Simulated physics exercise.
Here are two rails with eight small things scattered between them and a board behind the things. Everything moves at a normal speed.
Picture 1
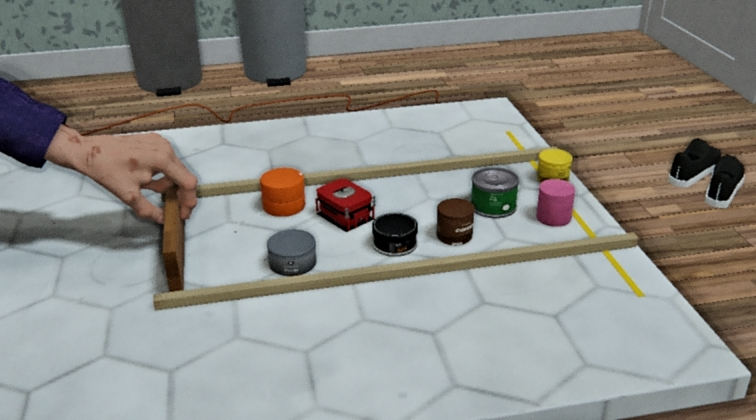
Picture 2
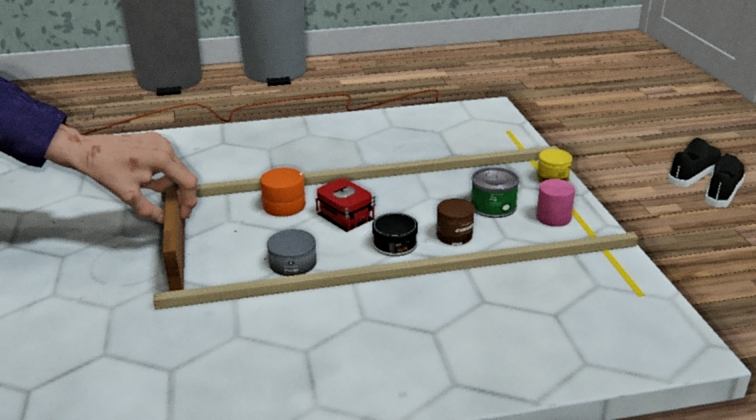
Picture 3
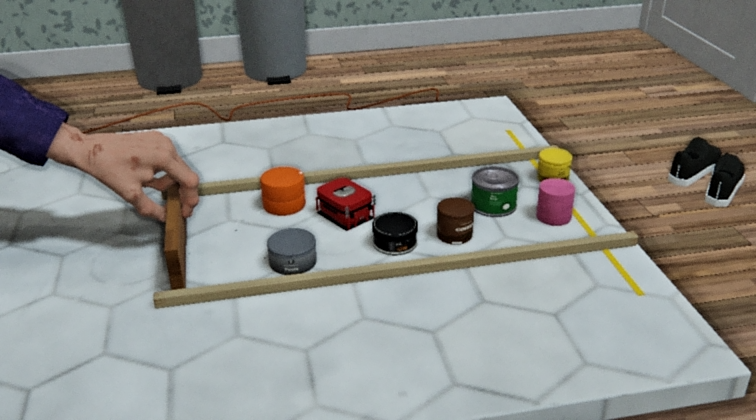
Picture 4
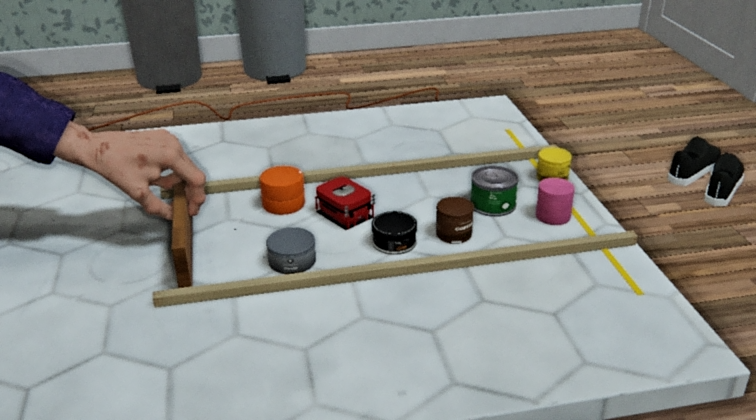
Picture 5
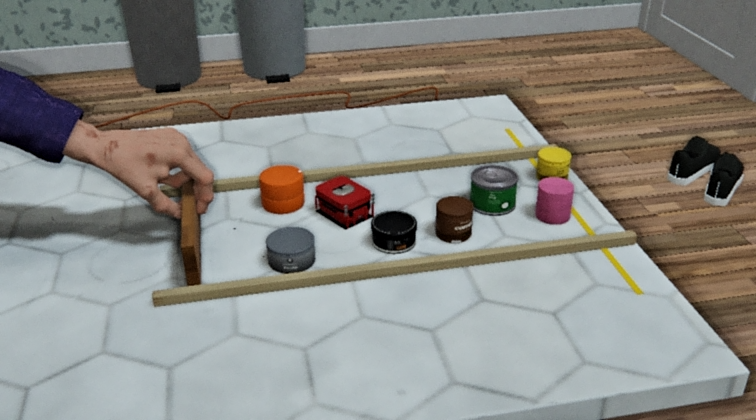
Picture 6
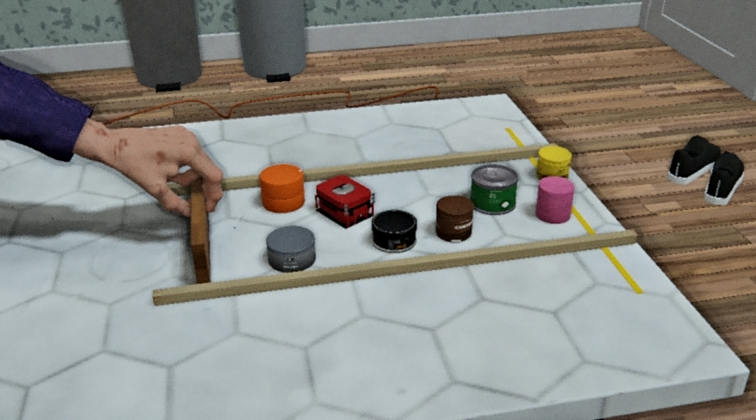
A hand slides a wooden board slightly right between two rails, behind eight small objects.
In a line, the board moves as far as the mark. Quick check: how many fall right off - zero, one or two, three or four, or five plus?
Five plus.
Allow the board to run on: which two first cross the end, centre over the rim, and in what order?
First the pink lid, next the brown tub.
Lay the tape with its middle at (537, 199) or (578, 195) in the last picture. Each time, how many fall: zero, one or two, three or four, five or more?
Result per position - first: 1 or 2, second: Five or over.
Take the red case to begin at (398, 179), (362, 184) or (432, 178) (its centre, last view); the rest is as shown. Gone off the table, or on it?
Slips off; Slips off; Slips off.
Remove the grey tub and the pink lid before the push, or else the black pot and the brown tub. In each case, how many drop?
That gives 3 for the first pair taken away and 3 for the second.
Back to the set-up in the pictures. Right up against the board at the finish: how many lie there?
3 end up touching it.
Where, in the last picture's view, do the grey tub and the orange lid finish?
The grey tub ends up near (612, 218), and the orange lid near (562, 156).
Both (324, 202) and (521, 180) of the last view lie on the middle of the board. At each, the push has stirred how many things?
4 by the first point, 8 by the second.
Early on, none off yet; yellow tub at rest near (554, 165); pink lid at rest near (555, 200); green pot at rest near (494, 190).
A while later, none off yet; yellow tub at rest near (554, 165); pink lid travelled about its own width near (585, 194); green pot travelled a little near (512, 185).
Finally, the number that fall off is five or more; lost, black pot, brown tub, green pot, pink lid and yellow tub.
